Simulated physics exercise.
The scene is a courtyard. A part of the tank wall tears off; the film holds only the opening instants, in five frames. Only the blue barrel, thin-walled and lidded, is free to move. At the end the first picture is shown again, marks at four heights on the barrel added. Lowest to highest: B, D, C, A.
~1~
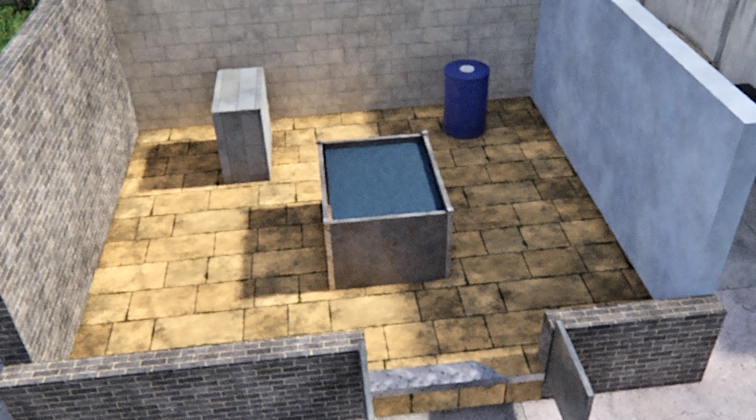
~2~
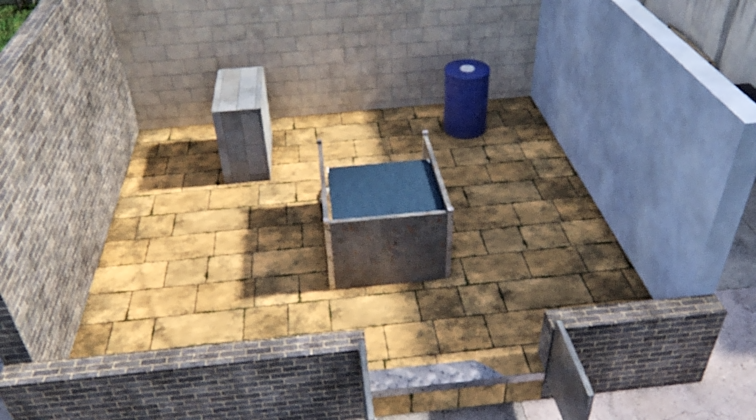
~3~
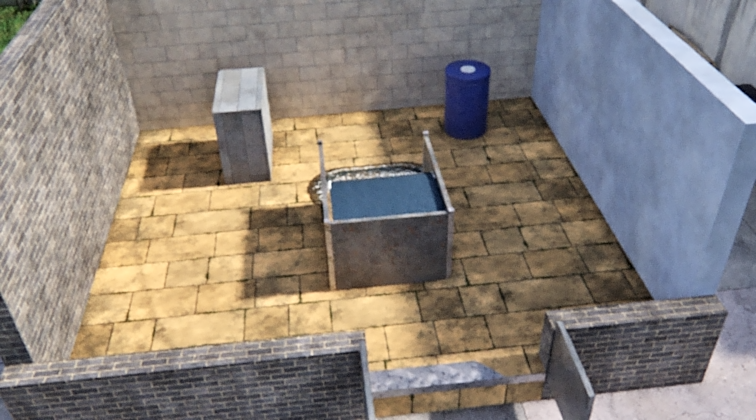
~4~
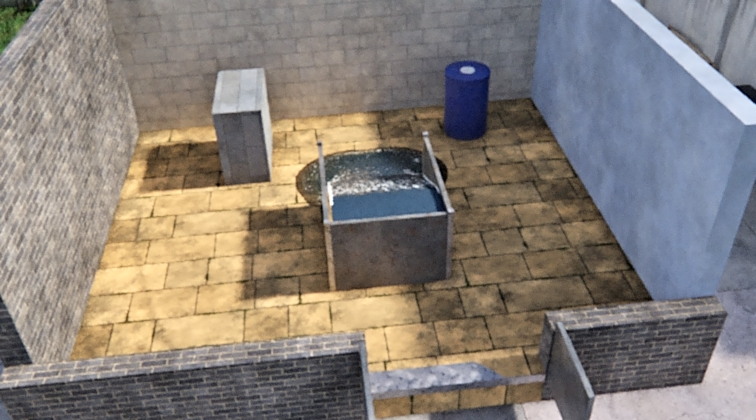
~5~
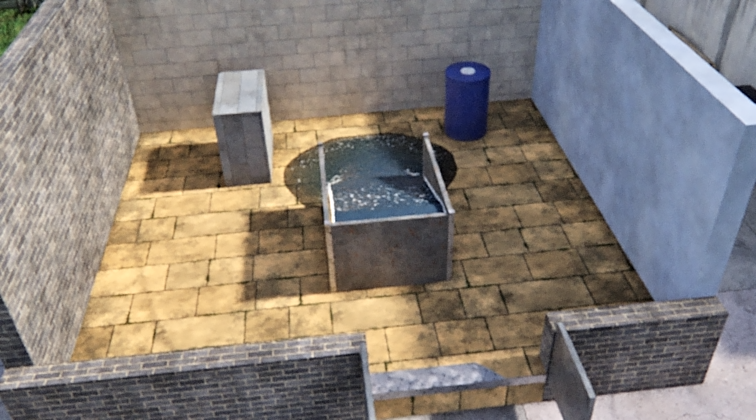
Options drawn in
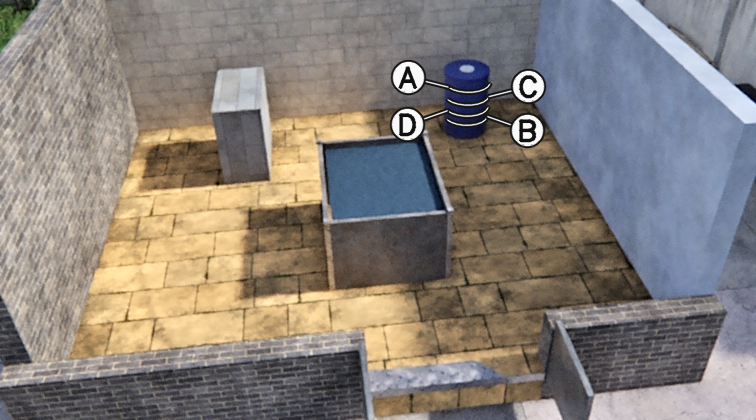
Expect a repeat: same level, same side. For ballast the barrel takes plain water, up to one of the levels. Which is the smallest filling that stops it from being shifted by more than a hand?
The answer is line B.
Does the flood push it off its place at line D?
No, not at all.
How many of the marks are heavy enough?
All of the four.
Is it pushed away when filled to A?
No, that is safe.
On the marked copy, A at (472, 92); B at (470, 125); C at (471, 105); D at (470, 116); from the bottom up B, D, C, A.
With A, it does not move.
With B, it does not move.
With C, it does not move.
With D, it does not move.
